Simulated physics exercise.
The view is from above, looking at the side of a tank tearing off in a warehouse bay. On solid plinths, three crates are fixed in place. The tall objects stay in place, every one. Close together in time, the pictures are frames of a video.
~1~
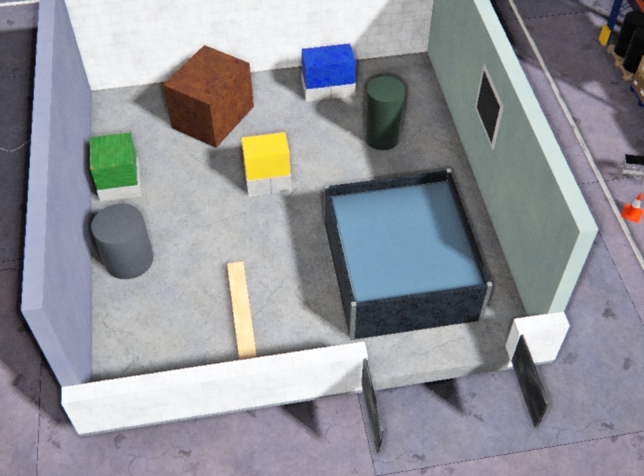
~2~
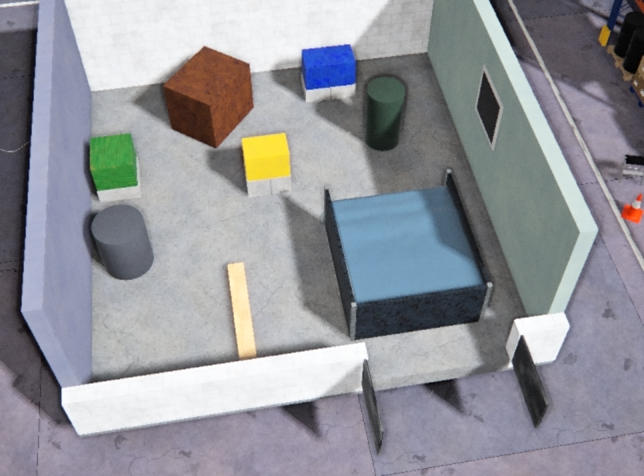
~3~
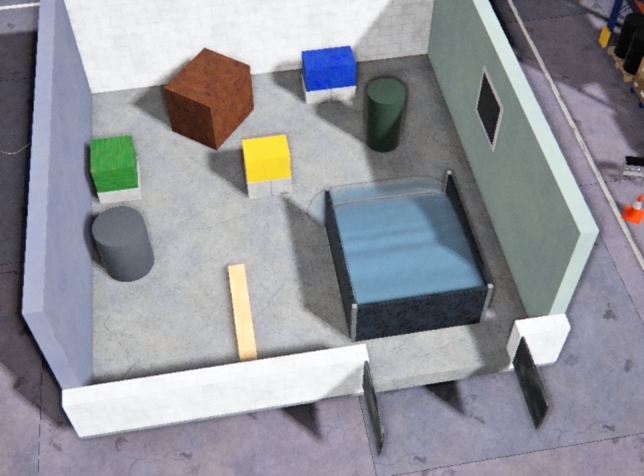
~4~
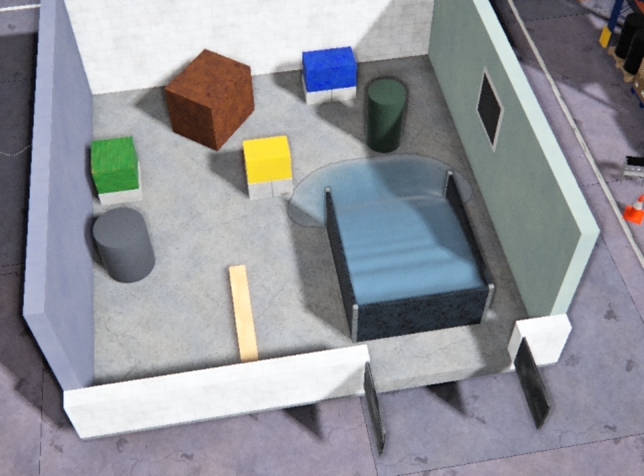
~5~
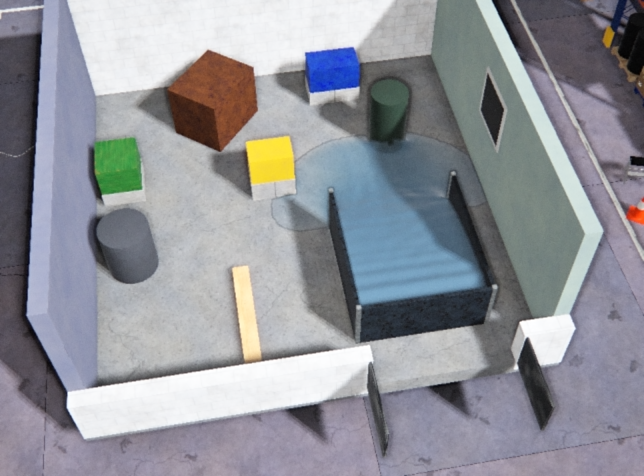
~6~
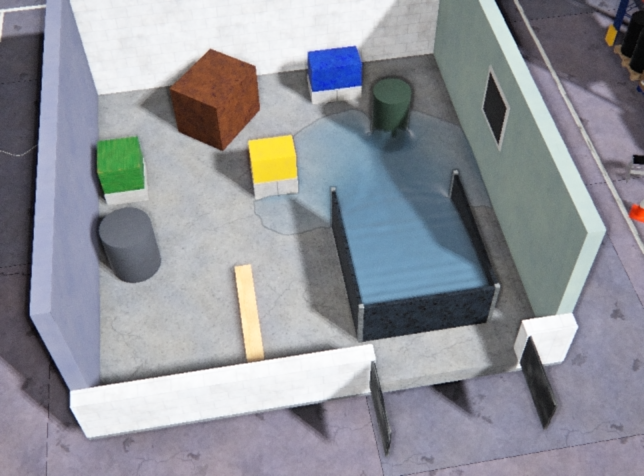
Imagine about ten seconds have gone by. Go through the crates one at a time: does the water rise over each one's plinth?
One by one: The blue crate is affected by the water. The green crate is unaffected by the water. The yellow crate is unaffected by the water.
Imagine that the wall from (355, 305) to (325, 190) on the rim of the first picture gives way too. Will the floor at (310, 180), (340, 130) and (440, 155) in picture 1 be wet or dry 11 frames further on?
Unwetted / unwetted / unwetted.
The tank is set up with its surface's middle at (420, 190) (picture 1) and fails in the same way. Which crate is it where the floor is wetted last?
The green-painted one.
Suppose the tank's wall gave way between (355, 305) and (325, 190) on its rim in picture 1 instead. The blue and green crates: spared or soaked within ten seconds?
Note: Blue one is left dry; green one is overtopped.
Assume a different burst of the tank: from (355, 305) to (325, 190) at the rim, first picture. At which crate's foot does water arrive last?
That would be the one in blue, reached last.
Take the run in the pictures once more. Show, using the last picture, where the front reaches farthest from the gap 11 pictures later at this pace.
Close to (108, 98), I think.
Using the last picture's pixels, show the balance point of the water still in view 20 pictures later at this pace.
The water centres close to (336, 151).
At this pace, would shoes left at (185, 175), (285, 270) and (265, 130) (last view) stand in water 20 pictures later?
Status by point, in sequence: Waterlogged; unwetted; waterlogged.
A moment on, water covers 30 % of the floor; the blue crate water round its plinth, the green crate not reached, the yellow crate water round its plinth.
Next, water covers 45 % of the floor; the blue crate water round its plinth, the green crate water round its plinth, the yellow crate water round its plinth.
Then, water covers 60 % of the floor; the blue crate water round its plinth, the green crate water round its plinth, the yellow crate water round its plinth.
Later, water covers 85 % of the floor; the blue crate water round its plinth, the green crate water round its plinth, the yellow crate water round its plinth.
In the end, water covers 100 % of the floor; the blue crate was topped, the green crate stayed above the water, the yellow crate stayed above the water.
